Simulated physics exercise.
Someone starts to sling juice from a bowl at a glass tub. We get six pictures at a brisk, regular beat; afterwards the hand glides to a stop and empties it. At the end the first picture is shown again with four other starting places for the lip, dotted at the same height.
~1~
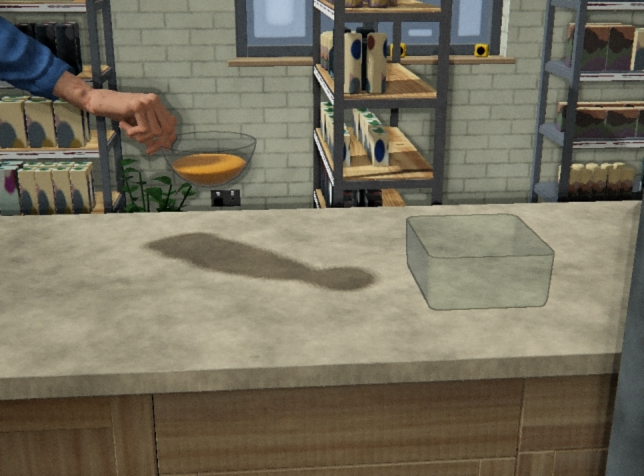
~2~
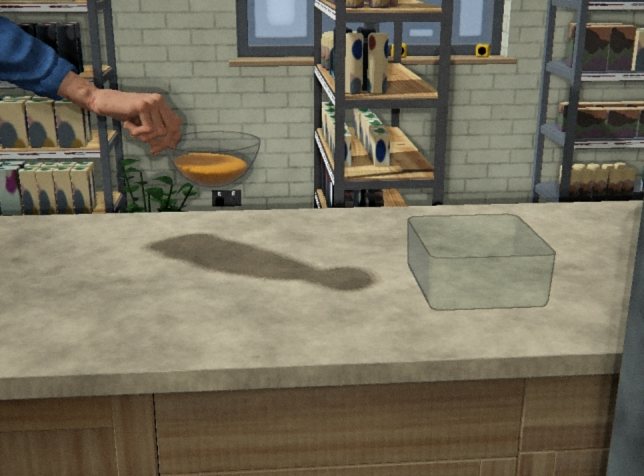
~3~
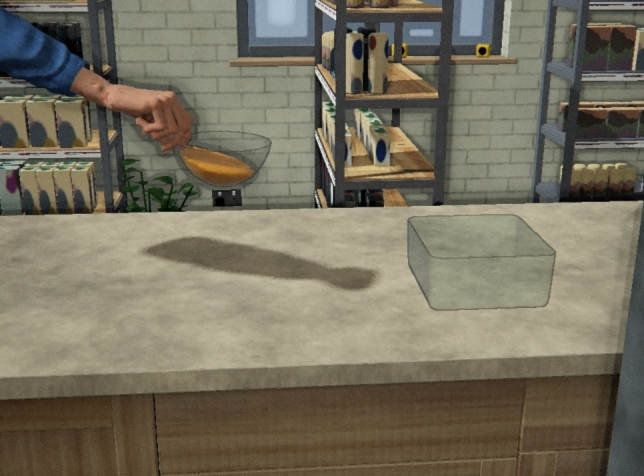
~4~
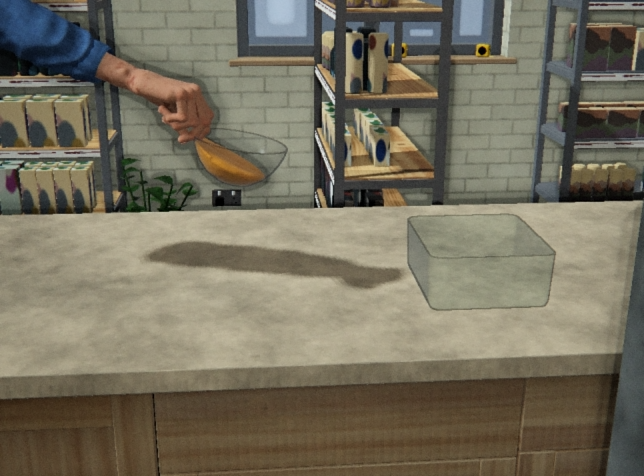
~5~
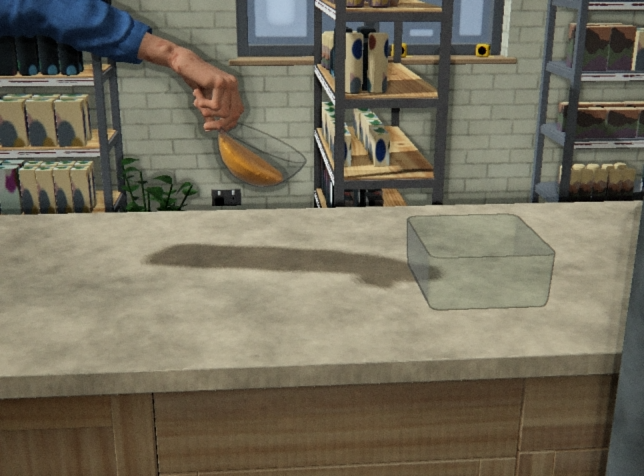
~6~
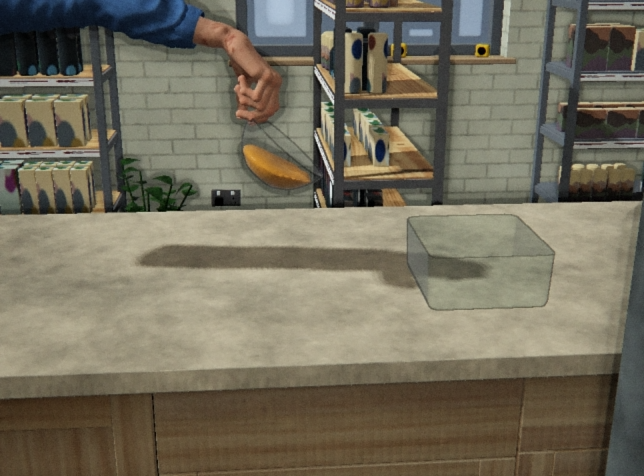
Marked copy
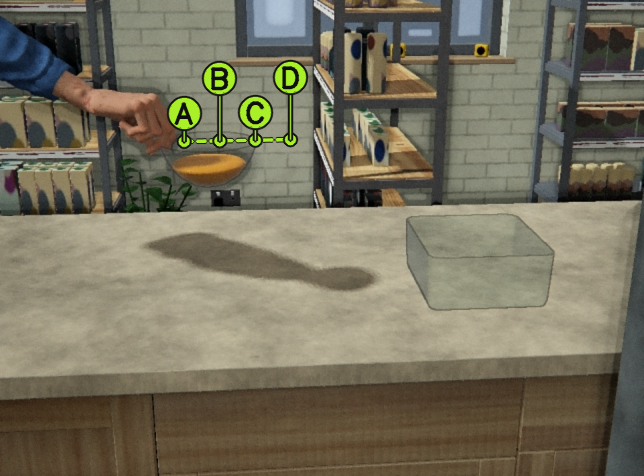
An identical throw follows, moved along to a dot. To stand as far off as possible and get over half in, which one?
D.
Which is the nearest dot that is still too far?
It is C.
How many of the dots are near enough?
One of them.
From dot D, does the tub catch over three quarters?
No, less.
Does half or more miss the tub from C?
Yes, it does.
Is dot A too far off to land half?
Yes, that goes wrong.
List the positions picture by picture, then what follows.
In the first picture, upright, lip at (255, 140); tub from (427, 309) to (547, 305); nothing has left yet.
In the second picture, upright, lip at (259, 140); nothing has left yet.
In the third picture, tipped about 2°, lip at (270, 141); nothing has left yet.
In the fourth picture, tipped about 11°, lip at (286, 148); nothing has left yet.
In the fifth picture, tipped about 25°, lip at (305, 159); nothing has left yet.
In the sixth picture, tipped about 42°, lip at (322, 173); nothing has left yet.
In lime, A at (184, 141); B at (219, 140); C at (255, 140); D at (290, 139).
With A, about 0 % lands in the tub, 100 % falls short.
With B, about 0 % lands in the tub, 97 % falls short and 3 % goes beside or beyond.
With C, about 21 % lands in the tub, 74 % falls short and 5 % goes beside or beyond.
With D, about 65 % lands in the tub, 13 % falls short and 22 % goes beside or beyond.
